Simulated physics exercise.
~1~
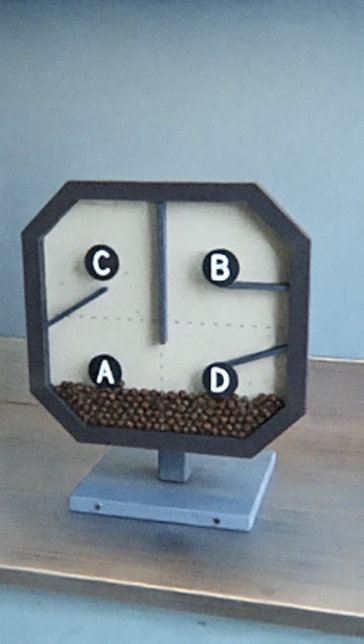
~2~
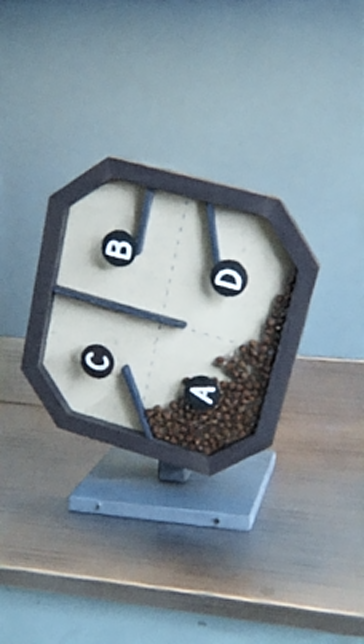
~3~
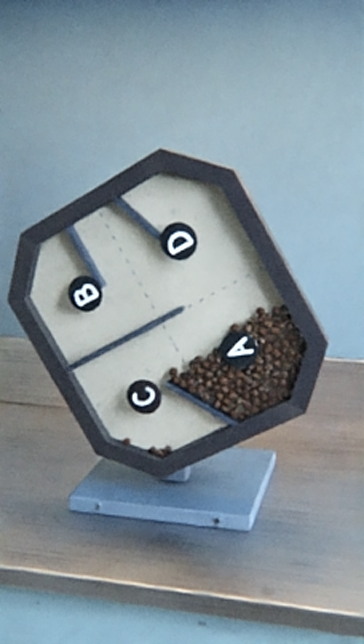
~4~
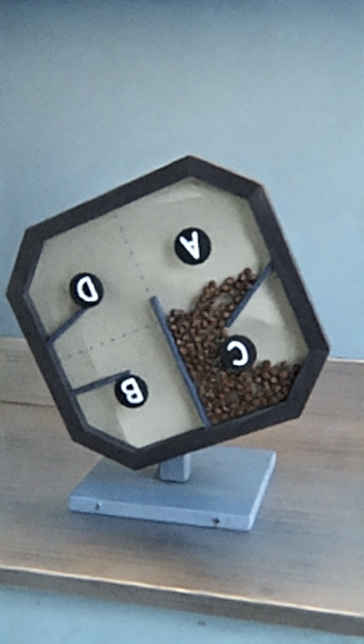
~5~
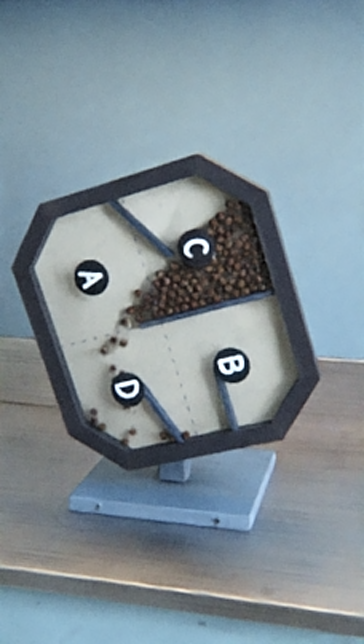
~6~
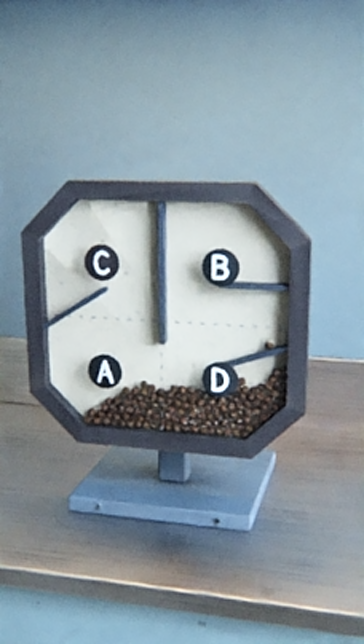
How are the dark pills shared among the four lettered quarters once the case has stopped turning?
Most of the pills lie in quarter D and a smaller part lies in quarter A. Quarters B and C hold hardly any.
